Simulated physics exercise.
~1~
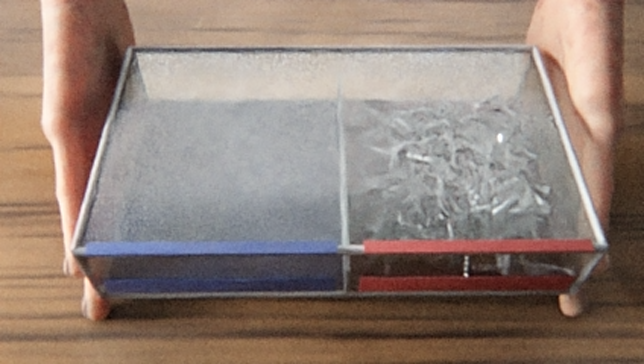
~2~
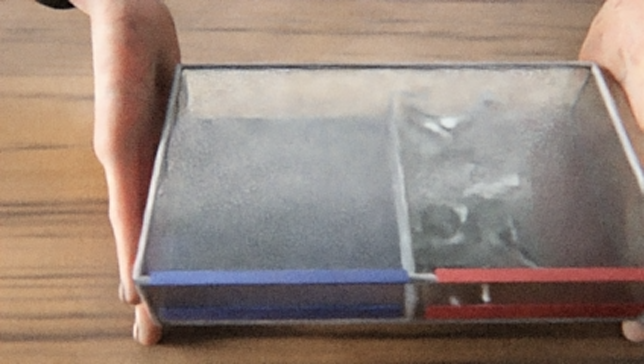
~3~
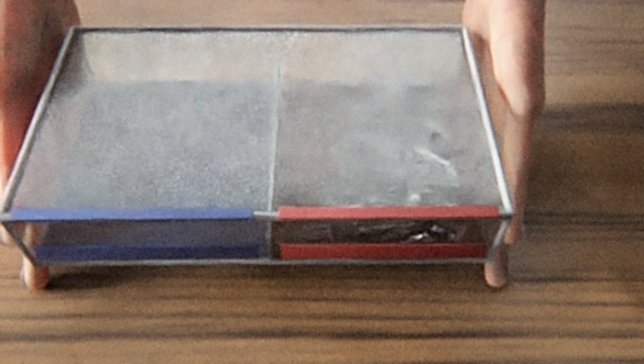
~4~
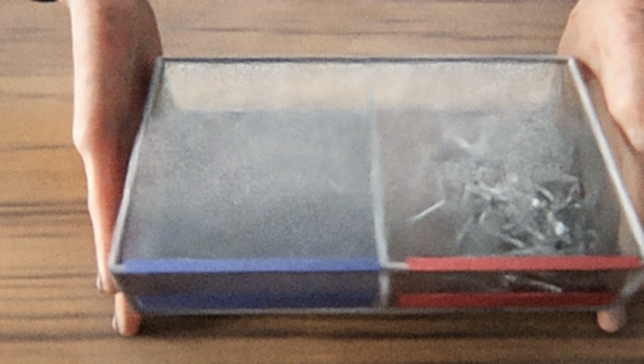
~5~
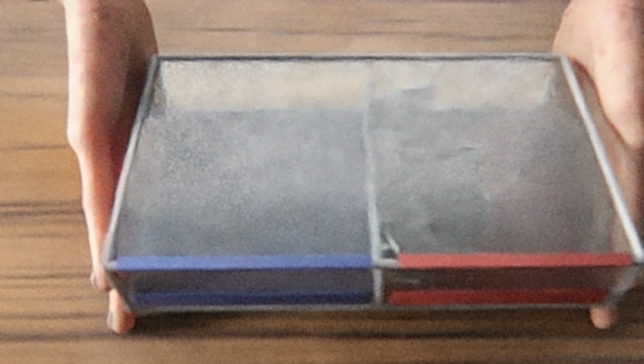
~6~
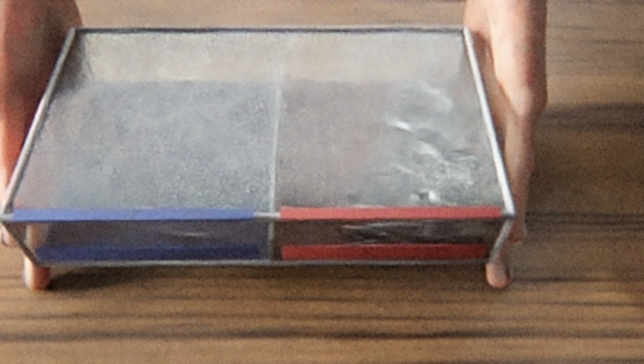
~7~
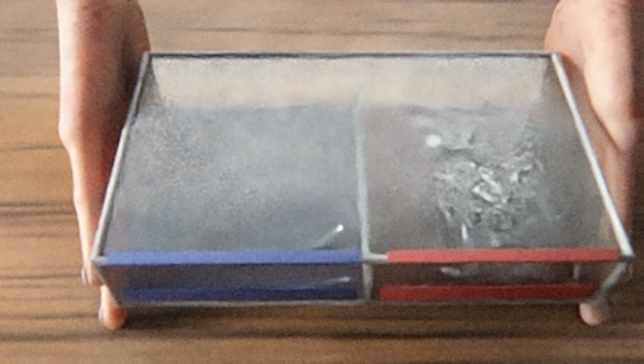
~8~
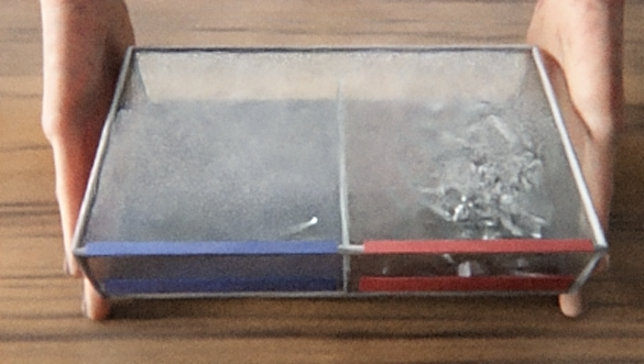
At first, two hands hold a shallow, clear-lidded box above a wooden table, with a heap of shiny metal screws in the right half, marked red, and the left half, marked blue, empty. The hands shift the box to the right, and the screws blur and scatter within their side. They swing it left, then right again, and the pieces gather loosely in the red half. Another swing left follows, and a small piece shows up in the blue half as the box moves back right. Finally the box shifts slightly left, with nearly all the screws still piled on the red side.
